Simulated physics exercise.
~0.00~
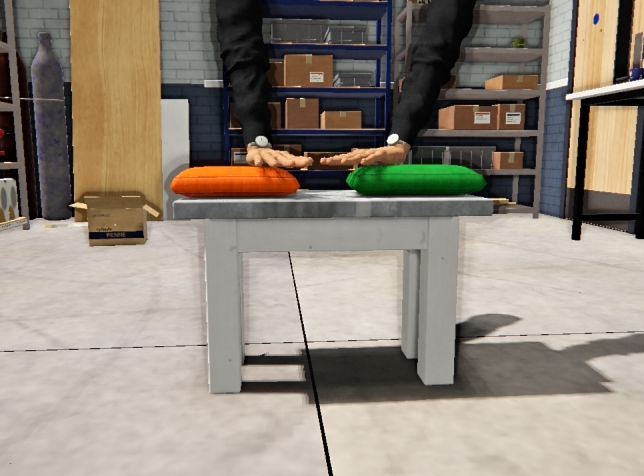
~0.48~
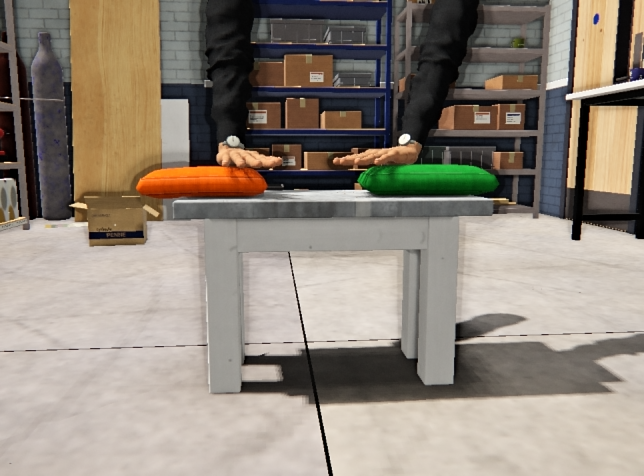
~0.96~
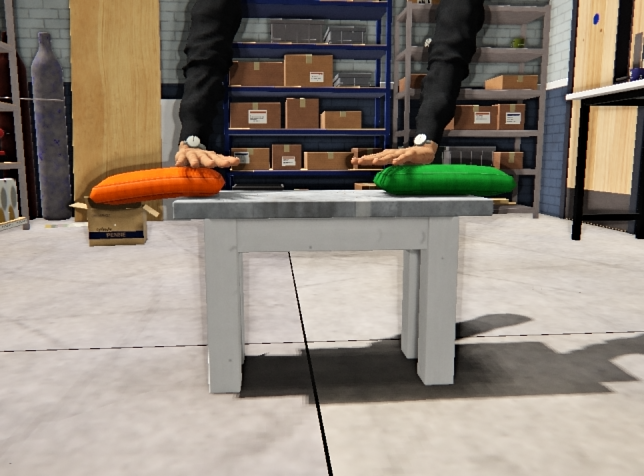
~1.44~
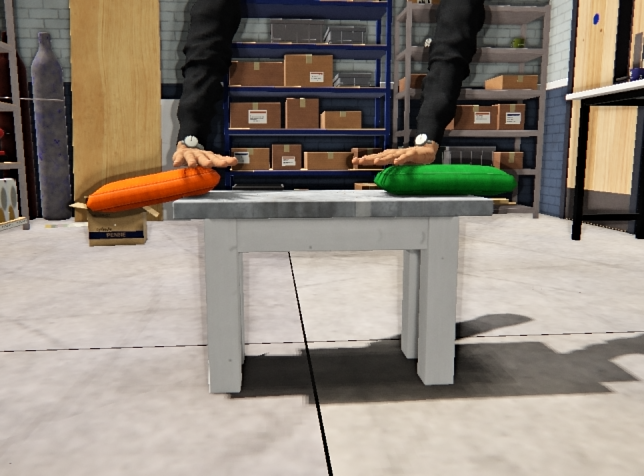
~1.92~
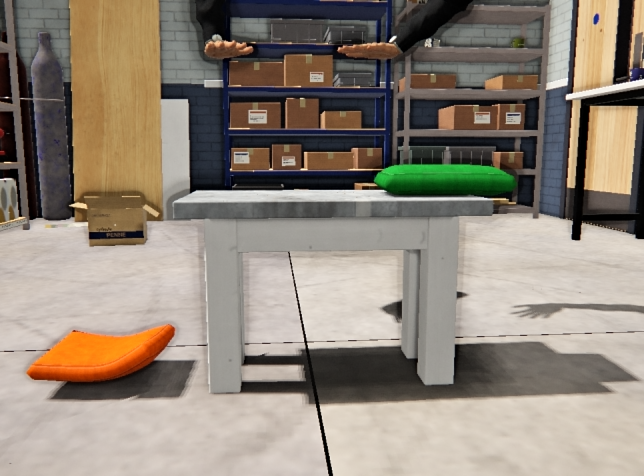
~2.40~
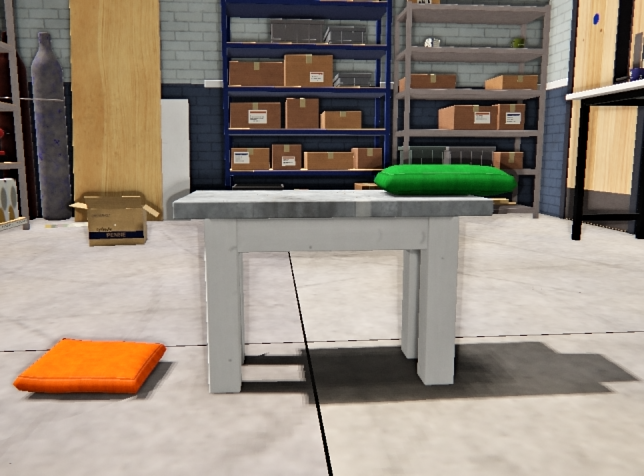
On a short bench, hands slide two sacks outward; the orange falls, the green stays.
